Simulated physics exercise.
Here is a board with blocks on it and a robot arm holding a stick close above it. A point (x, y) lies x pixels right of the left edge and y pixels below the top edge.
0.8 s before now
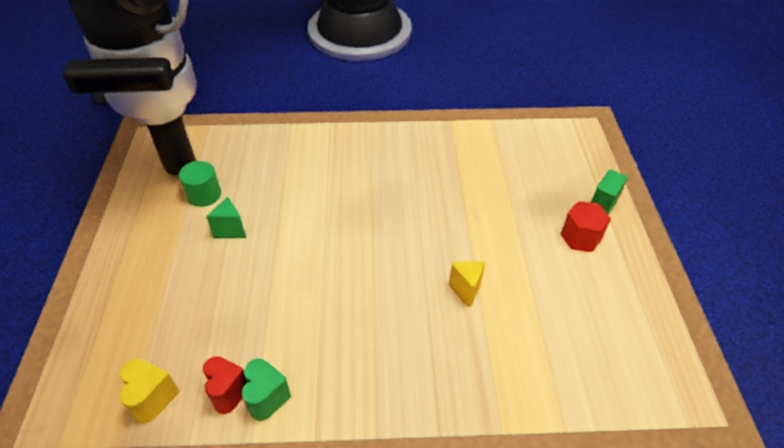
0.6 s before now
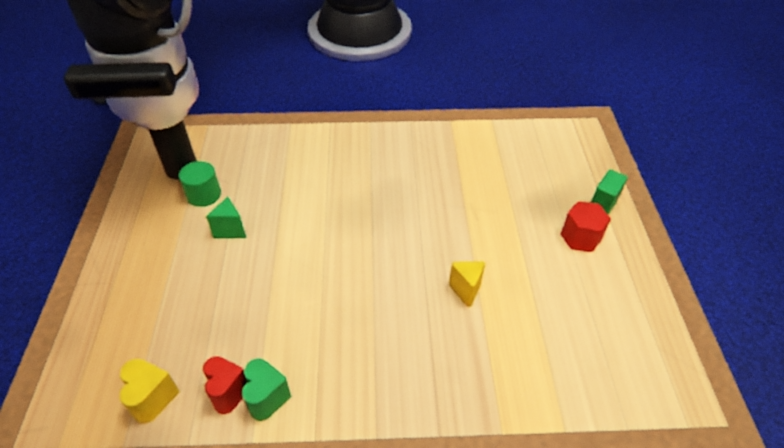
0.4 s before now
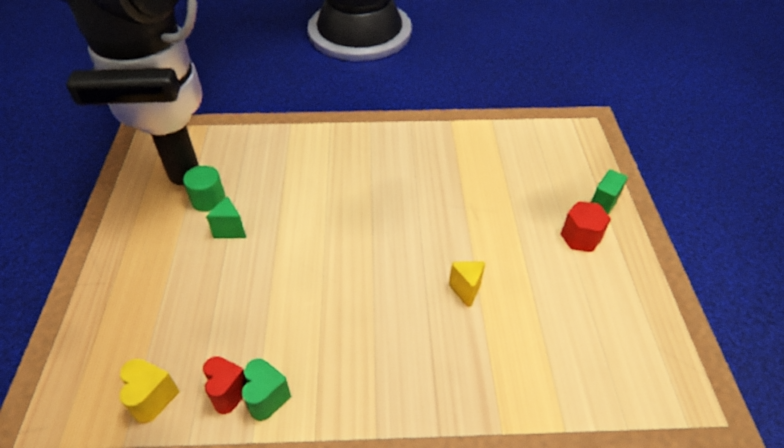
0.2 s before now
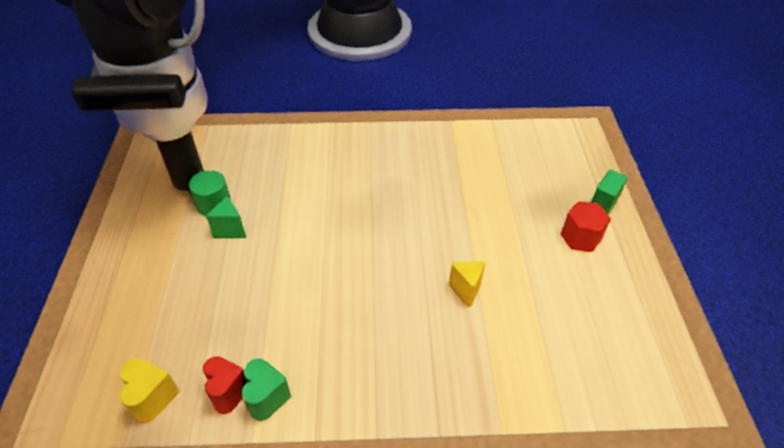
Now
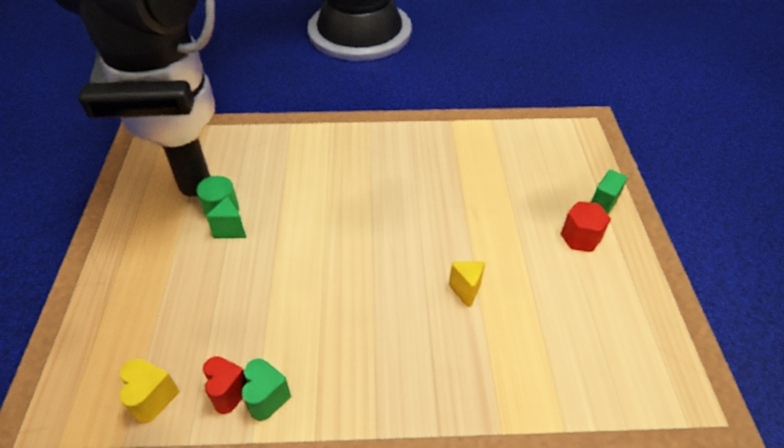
A robot arm's black stick slowly nudges a green cylinder slightly down and right against a green triangular block.
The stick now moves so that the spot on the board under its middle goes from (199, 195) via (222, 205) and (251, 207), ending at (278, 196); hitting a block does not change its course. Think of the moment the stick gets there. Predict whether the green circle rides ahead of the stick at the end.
Shed along the way.
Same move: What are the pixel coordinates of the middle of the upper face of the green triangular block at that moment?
At (235, 224).
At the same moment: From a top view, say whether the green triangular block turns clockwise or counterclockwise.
Viewed from the top, it goes clockwise.
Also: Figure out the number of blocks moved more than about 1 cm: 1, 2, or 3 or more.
Count: Two.
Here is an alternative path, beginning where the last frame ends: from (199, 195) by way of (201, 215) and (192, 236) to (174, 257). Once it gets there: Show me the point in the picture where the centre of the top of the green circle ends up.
At (226, 201).
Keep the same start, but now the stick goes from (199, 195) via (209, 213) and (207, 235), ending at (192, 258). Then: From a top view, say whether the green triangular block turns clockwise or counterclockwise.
Rotation: Clockwise.
What follows on the original path. Halfway along, stick at (234, 200); green circle at (251, 204); green triangular block at (235, 224), turned 80° clockwise.
At the end, stick at (277, 187); green circle at (261, 206); green triangular block at (235, 224), turned 80° clockwise.
